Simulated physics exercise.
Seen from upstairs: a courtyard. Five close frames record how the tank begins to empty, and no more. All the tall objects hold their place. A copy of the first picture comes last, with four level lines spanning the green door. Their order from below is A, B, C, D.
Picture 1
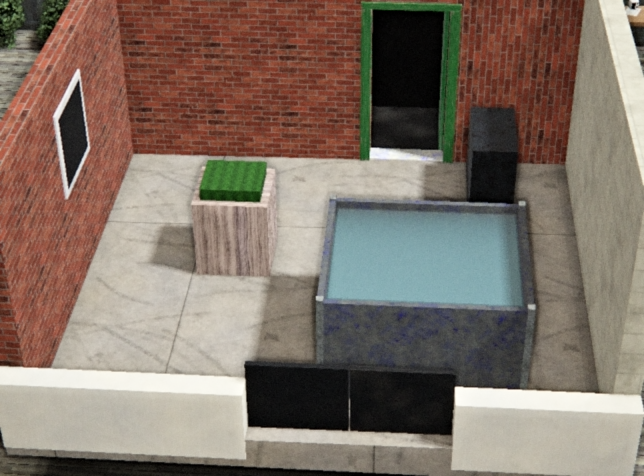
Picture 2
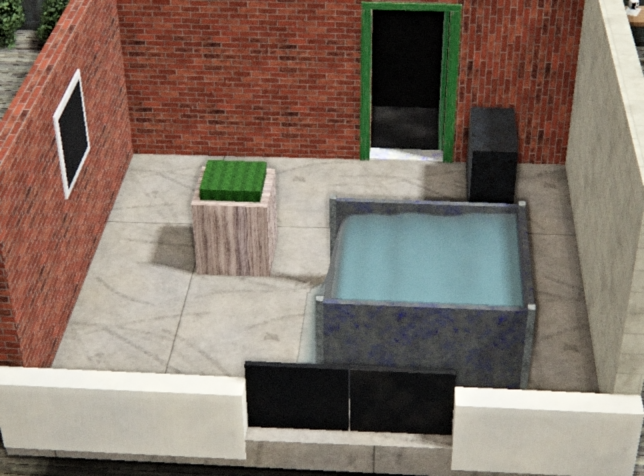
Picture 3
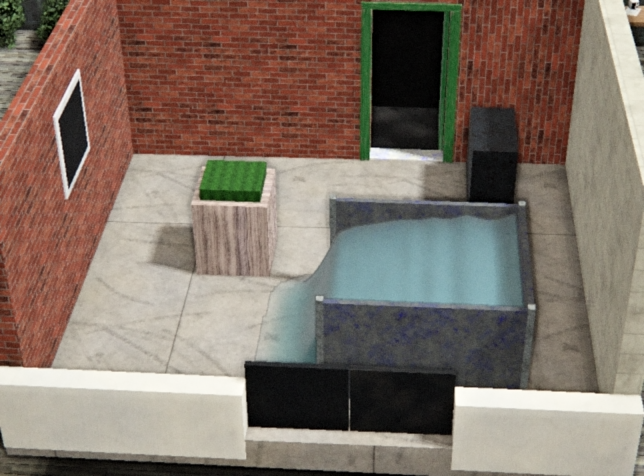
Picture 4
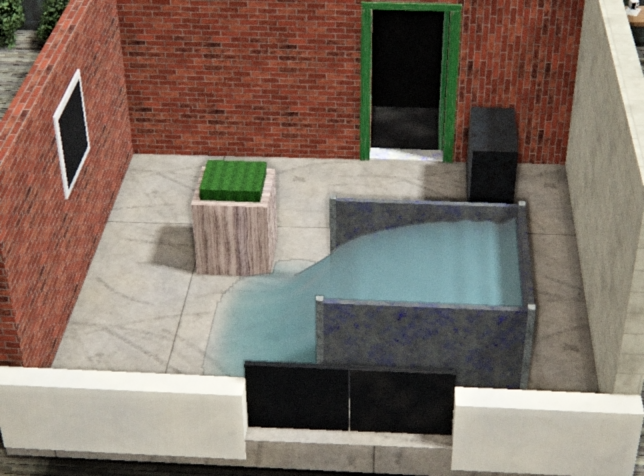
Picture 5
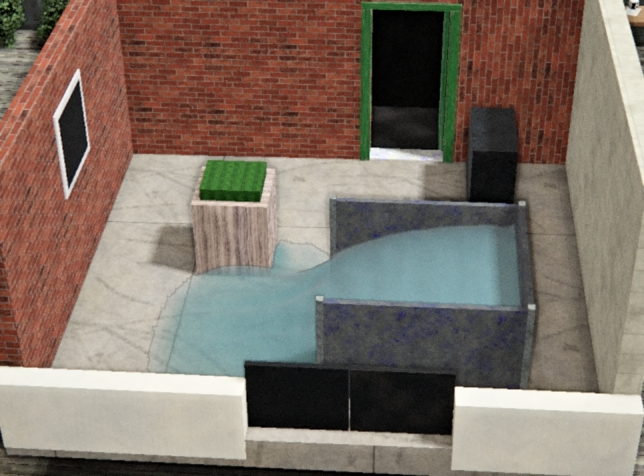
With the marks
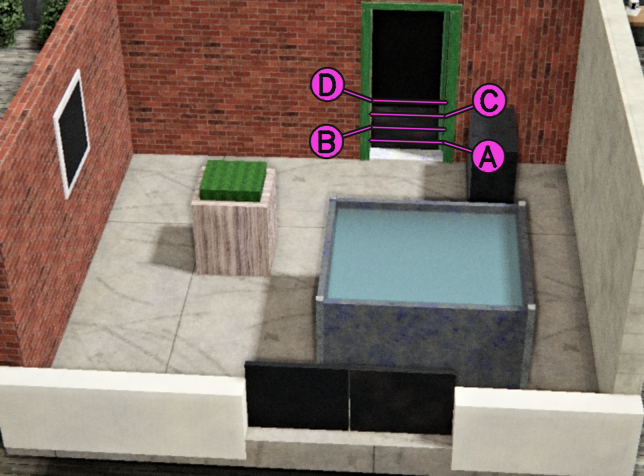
Water tank in a brick-walled courtyard losing its left side, water pouring out leftward and spreading across the paving around a planter.
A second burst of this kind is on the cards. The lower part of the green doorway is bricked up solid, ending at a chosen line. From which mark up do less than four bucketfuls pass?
I would pick height A.
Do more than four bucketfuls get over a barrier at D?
No.
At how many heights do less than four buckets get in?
All four.
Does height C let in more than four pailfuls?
No.
On the marked copy, A at (407, 141); B at (407, 128); C at (408, 115); D at (408, 101); from the bottom up A, B, C, D.
For height A, nothing gets over.
For height B, nothing gets over.
For height C, nothing gets over.
For height D, nothing gets over.
